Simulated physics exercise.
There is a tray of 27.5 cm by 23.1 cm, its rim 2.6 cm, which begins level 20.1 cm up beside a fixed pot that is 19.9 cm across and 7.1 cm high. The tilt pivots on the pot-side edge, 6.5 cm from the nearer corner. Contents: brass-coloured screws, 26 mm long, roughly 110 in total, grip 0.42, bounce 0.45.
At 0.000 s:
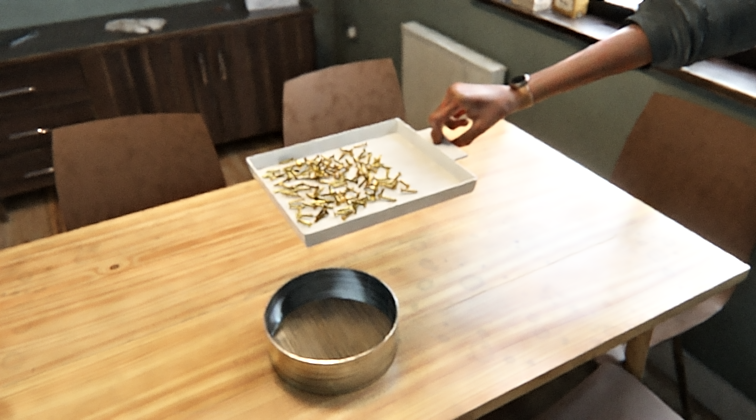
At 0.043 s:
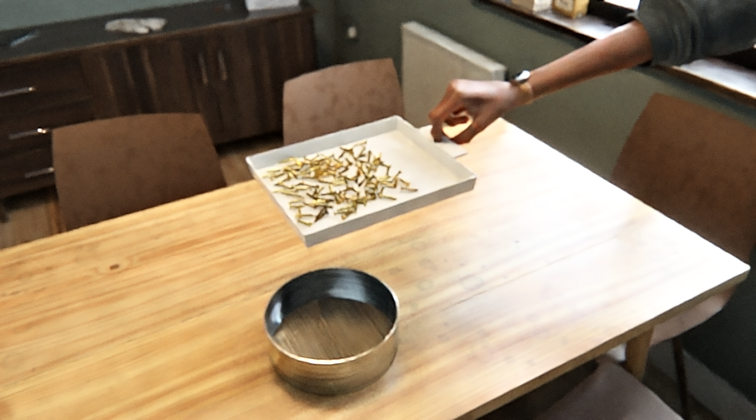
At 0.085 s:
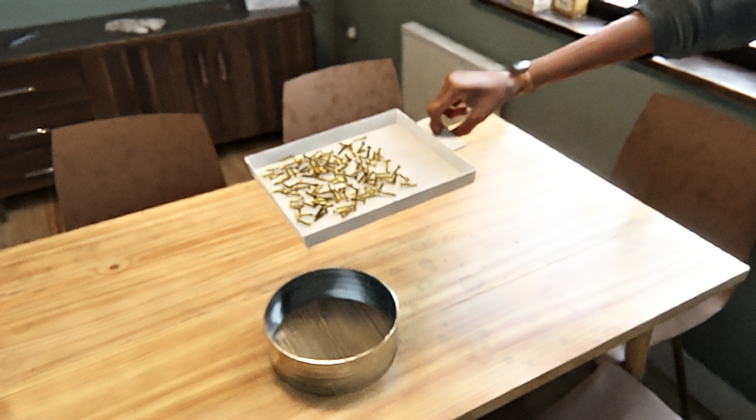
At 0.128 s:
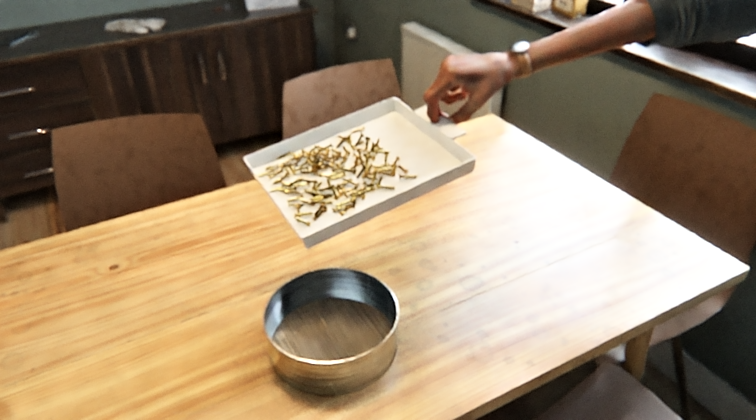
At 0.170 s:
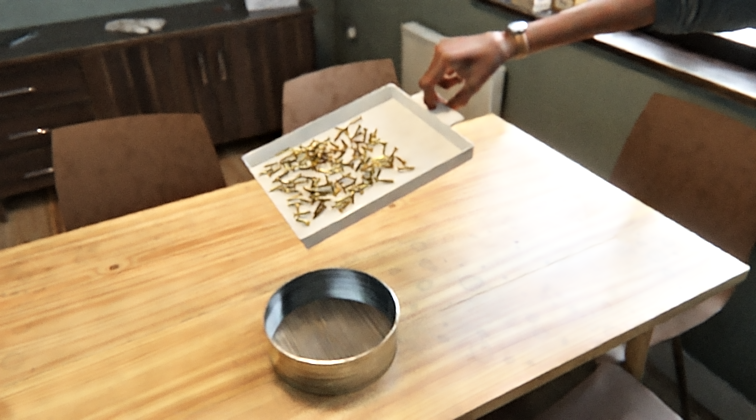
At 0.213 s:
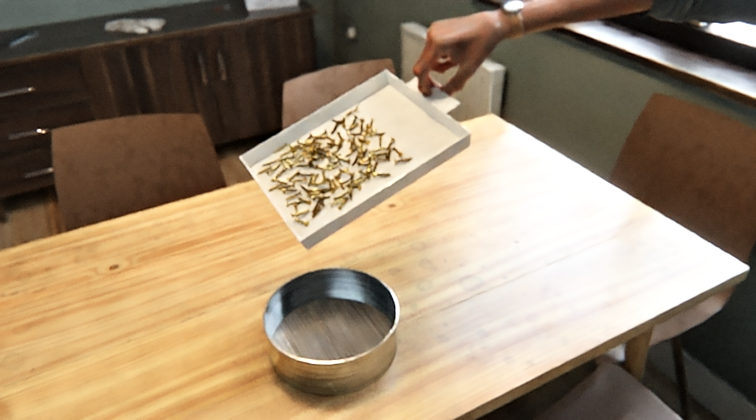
A hand gripped the far corner of a pale tray scattered with brass-coloured screws above a wooden table, then raised that end so the tray slanted down toward a round metal pot.
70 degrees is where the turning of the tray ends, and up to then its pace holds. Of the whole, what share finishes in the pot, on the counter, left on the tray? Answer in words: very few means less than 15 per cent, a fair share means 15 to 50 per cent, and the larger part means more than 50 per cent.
Pot: Very few. Counter: A fair share. Tray: The larger part.
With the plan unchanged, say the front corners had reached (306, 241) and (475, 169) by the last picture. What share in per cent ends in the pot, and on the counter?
You'd end with pot at 25 and counter at 0.
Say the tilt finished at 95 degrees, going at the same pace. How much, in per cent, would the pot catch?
That comes out at some 35 per cent.
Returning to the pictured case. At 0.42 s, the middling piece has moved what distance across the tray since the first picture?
It has moved some 3 cm from its start.
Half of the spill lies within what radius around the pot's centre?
That comes to near 20 cm.
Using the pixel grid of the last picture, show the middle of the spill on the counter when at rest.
About (204, 331).
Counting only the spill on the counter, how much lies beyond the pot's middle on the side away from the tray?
About 100 per cent.
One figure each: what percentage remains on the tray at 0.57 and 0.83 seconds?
In turn: 100, 70.
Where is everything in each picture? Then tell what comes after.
In the first frame, tray tilt 0 degrees, front corners at (306, 232) and (474, 178); middle of the pieces at (338, 182); pot at (331, 310).
In the second frame, tray tilt 1 degrees, front corners at (306, 233) and (474, 175); middle of the pieces at (338, 181).
In the third frame, tray tilt 4 degrees, front corners at (305, 234) and (474, 169), lowest corner left front; middle of the pieces at (337, 179).
In the fourth frame, tray tilt 8 degrees, front corners at (303, 235) and (473, 157), lowest corner left front; middle of the pieces at (336, 174).
In the fifth frame, tray tilt 14 degrees, front corners at (302, 236) and (471, 145), lowest corner left front; middle of the pieces at (334, 169).
In the sixth frame, tray tilt 19 degrees, front corners at (301, 238) and (467, 132), lowest corner left front; middle of the pieces at (332, 164); pot at (331, 311). The tray's pace is about 125 degrees a second.
After 0.42 s, tilt 45 degrees; the tray holds 100 %, the pot 0 %.
After 0.57 s, tilt 63 degrees; the tray holds 100 %, the pot 0 %.
After 0.83 s, tilt 70 degrees; the tray holds 70 %, the pot 0 %.
At rest (2.1 s), pot 5 %, counter 30 %, tray 65 %.
